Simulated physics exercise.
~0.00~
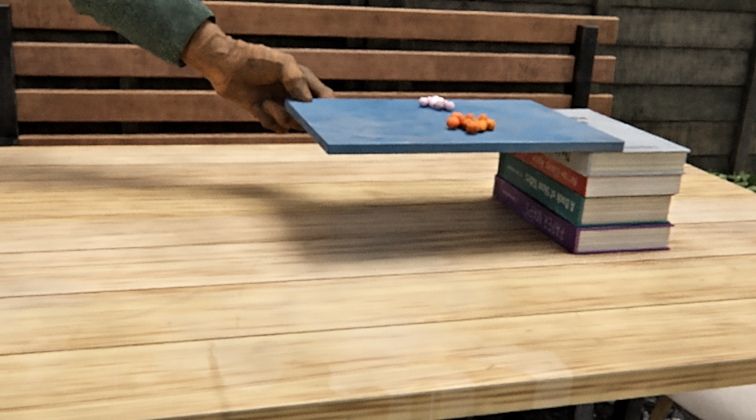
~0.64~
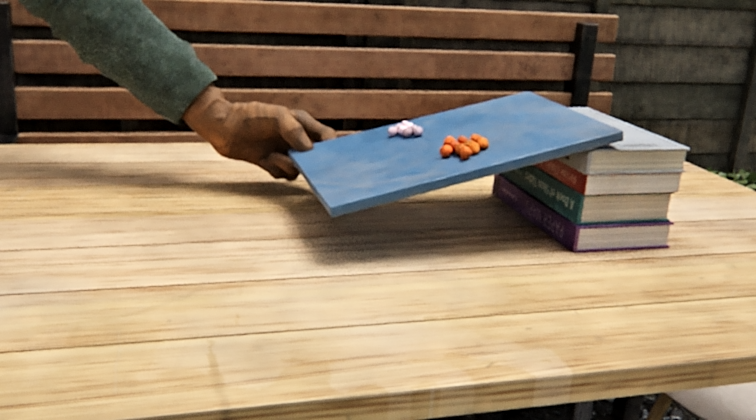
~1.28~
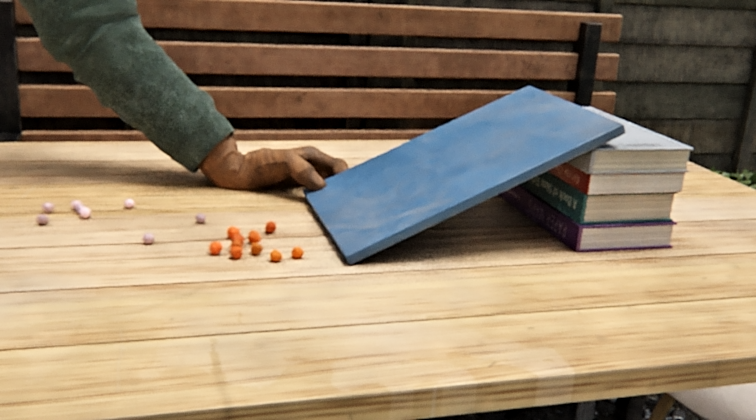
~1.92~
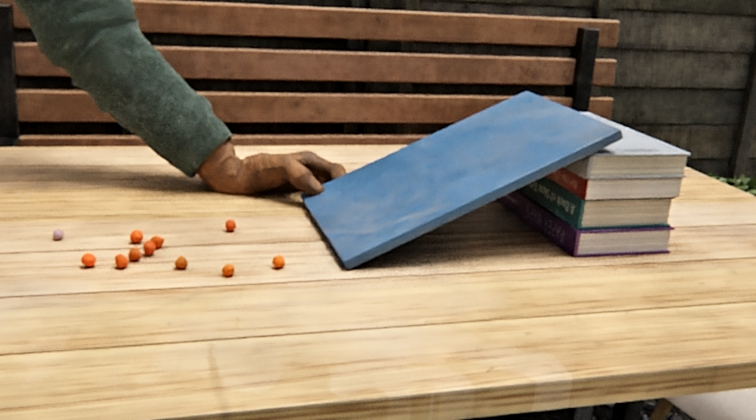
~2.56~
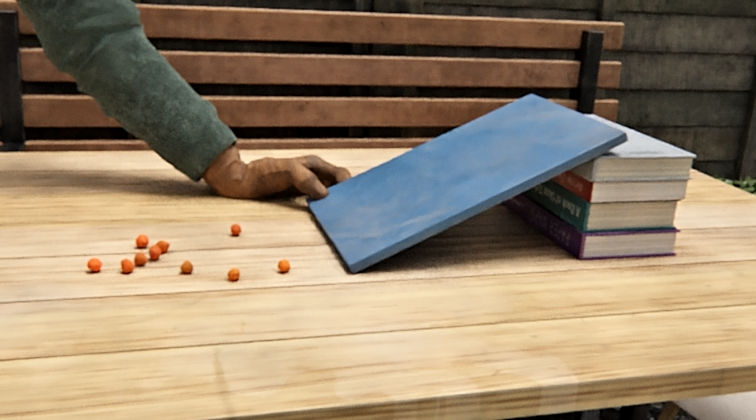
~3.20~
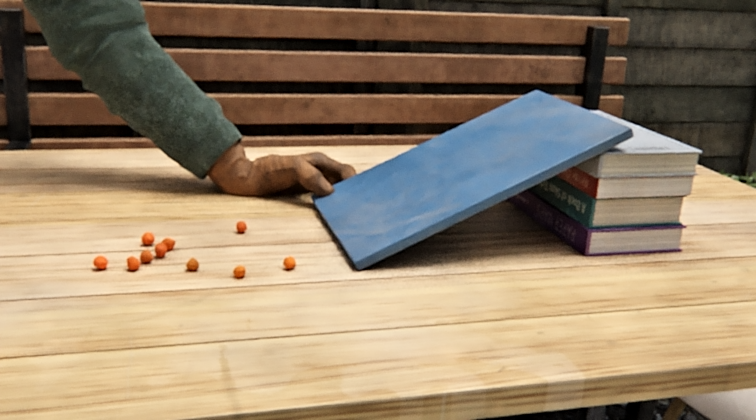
A hand lowers a blue board, and pink balls outrun orange ones, leaving the view.
